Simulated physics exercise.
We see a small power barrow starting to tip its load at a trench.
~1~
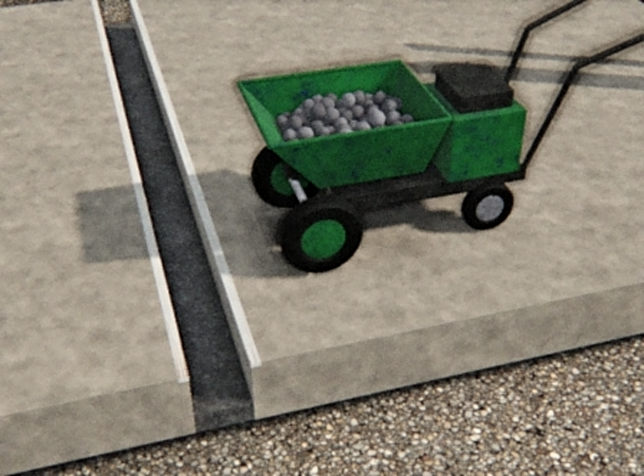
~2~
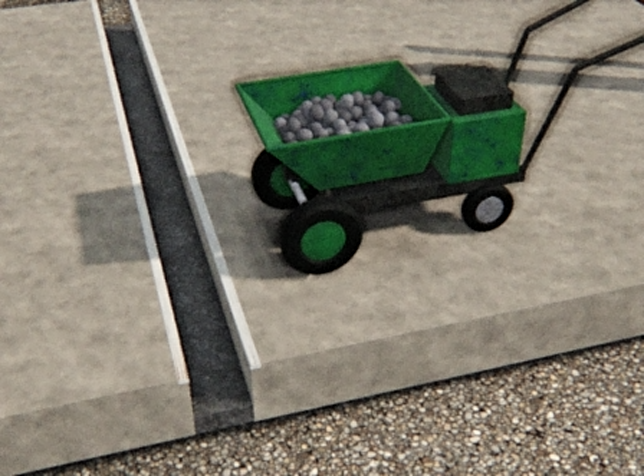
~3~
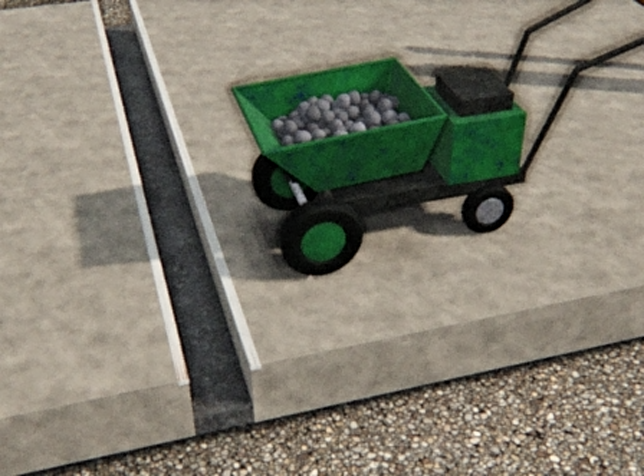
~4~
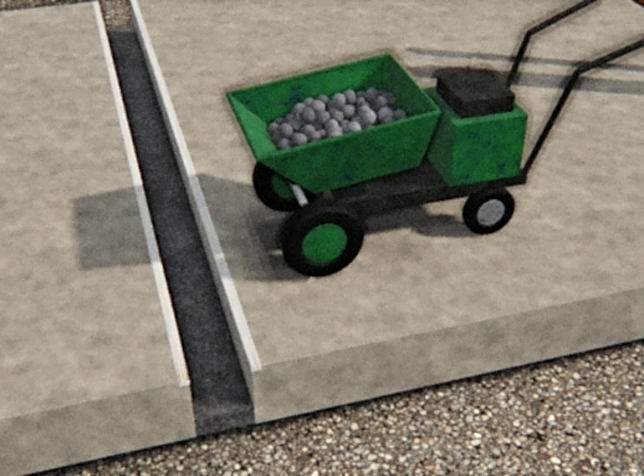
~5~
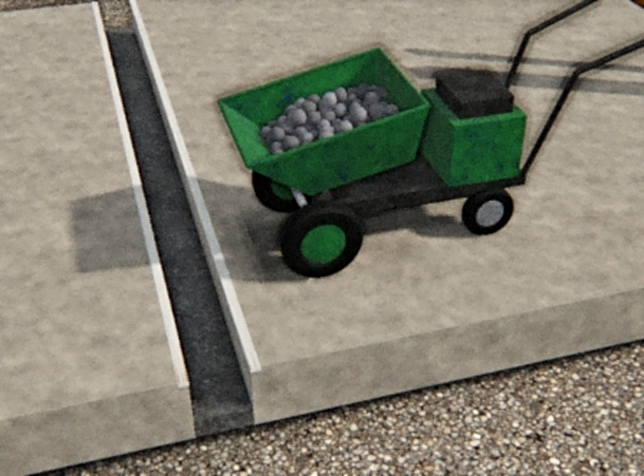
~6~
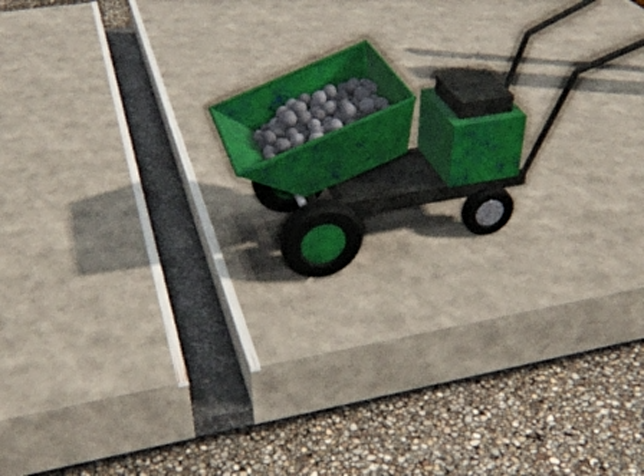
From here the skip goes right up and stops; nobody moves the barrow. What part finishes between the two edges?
It catches more than half.
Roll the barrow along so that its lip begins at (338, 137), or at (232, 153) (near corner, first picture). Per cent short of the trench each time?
First some 30, then 0 per cent.
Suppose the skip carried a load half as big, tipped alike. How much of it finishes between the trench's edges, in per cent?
About 80 per cent.
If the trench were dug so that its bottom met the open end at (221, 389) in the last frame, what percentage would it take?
Close to 50 per cent.
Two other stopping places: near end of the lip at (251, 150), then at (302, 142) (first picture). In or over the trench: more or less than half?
First below a half, then over half.
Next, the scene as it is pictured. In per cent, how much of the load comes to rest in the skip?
Some 0 per cent.
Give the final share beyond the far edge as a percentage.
It comes to 35 per cent or so.
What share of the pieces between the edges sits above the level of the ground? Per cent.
Roughly 0 in a hundred.
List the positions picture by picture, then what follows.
The first picture shows lip of the skip at (271, 147), level; top of the load at (346, 116), round cobbles; first edge of the trench at (240, 317); far edge at (172, 330), the trench under half as wide as the skip, and about as deep as wide.
The second picture shows lip of the skip at (269, 150), level; top of the load at (345, 117).
The third picture shows lip of the skip at (264, 153), tipped barely; top of the load at (352, 113).
The fourth picture shows lip of the skip at (258, 159), tipped a little; top of the load at (347, 112).
The fifth picture shows lip of the skip at (248, 167), tipped a little; top of the load at (356, 110).
The sixth picture shows lip of the skip at (238, 175), tipped clearly; top of the load at (346, 102); first edge of the trench at (240, 321); far edge at (172, 335).
Soon after the last picture, skip tipped steeply; all in the skip.
A little later, skip tipped right over; nearly all in the skip; a small part in or heaped over the trench.
Later still, skip tipped right over; a small part in the skip; about half in or heaped over the trench; about a third beyond it.
By the end, skip tipped right over; about two thirds in or heaped over the trench; about a third beyond it.
